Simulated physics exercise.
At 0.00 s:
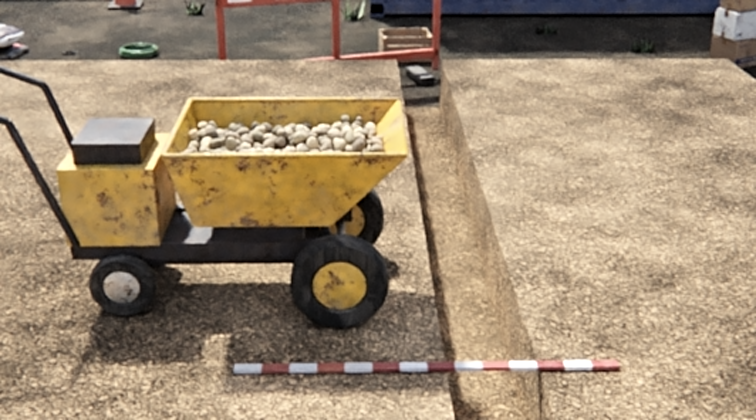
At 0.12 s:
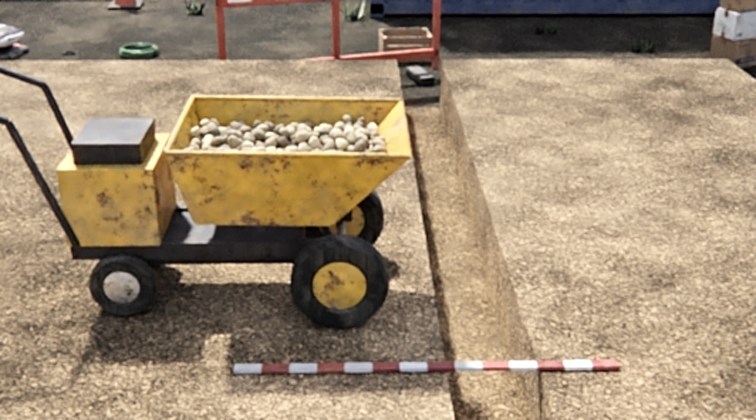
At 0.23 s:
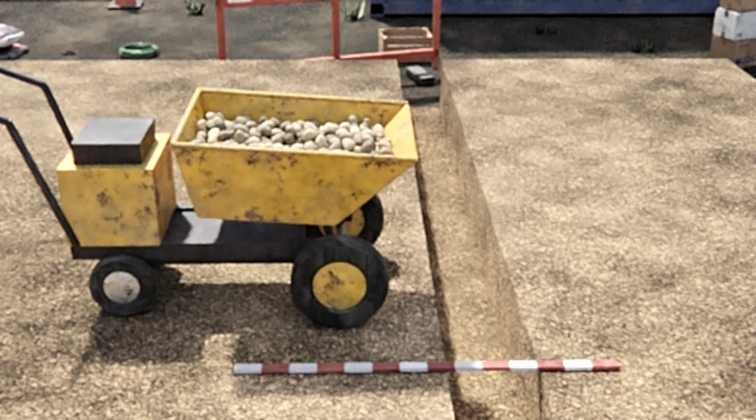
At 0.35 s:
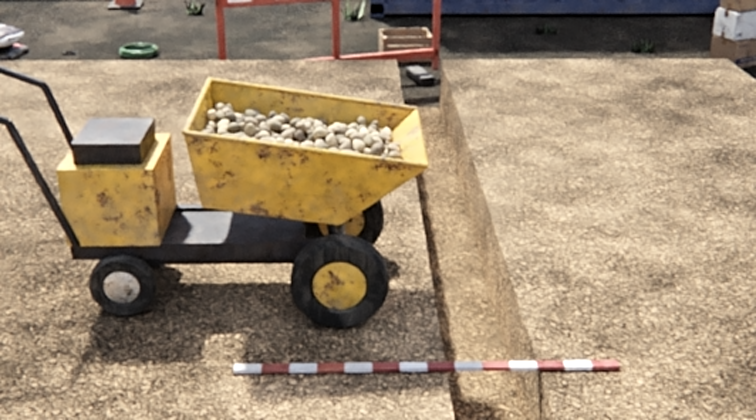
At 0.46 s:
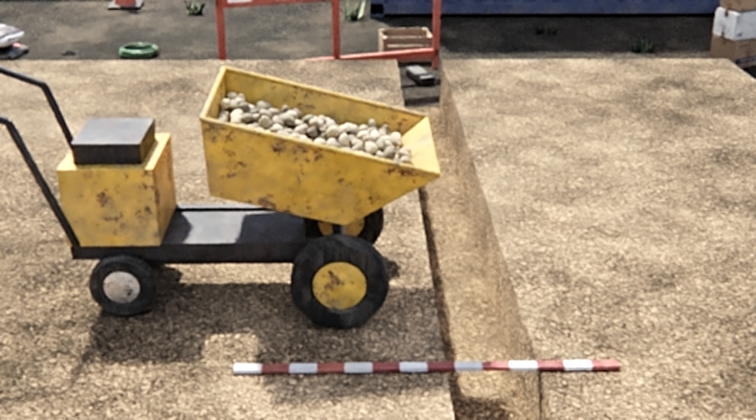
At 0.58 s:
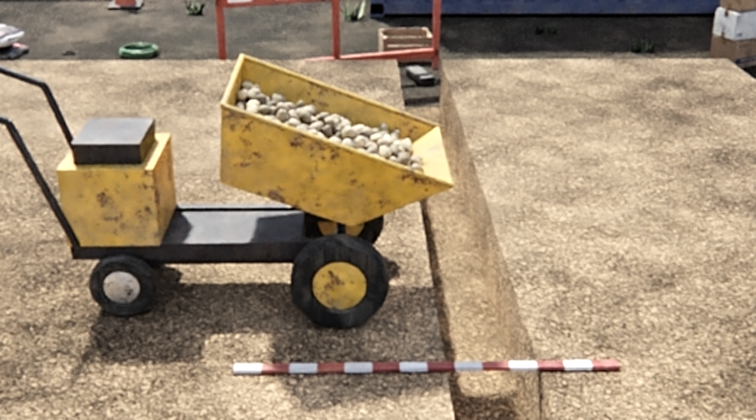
The yellow tray of a small barrow tilts steadily toward the trench, carrying its rounded stones.
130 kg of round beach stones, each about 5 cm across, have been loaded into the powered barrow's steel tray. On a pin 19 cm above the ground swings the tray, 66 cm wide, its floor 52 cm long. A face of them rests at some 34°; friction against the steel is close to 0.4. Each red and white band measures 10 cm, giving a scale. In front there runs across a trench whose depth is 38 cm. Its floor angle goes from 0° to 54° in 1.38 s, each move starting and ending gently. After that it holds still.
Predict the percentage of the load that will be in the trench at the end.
Predicted: Roughly 45 %.
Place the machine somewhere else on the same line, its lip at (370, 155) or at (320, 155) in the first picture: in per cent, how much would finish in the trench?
70 and 70 %.
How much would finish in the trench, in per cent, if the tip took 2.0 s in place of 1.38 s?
Roughly 50 per cent would.
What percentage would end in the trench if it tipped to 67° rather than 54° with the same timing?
Share in trench: Approx. 45%.
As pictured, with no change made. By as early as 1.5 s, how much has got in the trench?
Something like 10 in a hundred.
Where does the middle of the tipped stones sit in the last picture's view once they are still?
Roughly (504, 337), I'd say.
After 1.0 s the floor is at 45°; 100 % in the tray; the foremost stones are at (463, 207).
After 1.5 s the floor is at 54°; 85 % in the tray, 8 % in the trench, 7 % past the trench; the foremost stones are at (546, 275).
After 1.8 s the floor is at 54°; 57 % in the tray, 14 % in the trench, 29 % past the trench; the foremost stones are at (643, 285).
After 3.8 s the floor is at 54°; 20 % in the tray, 45 % in the trench, 35 % past the trench; the foremost stones are at (747, 279).
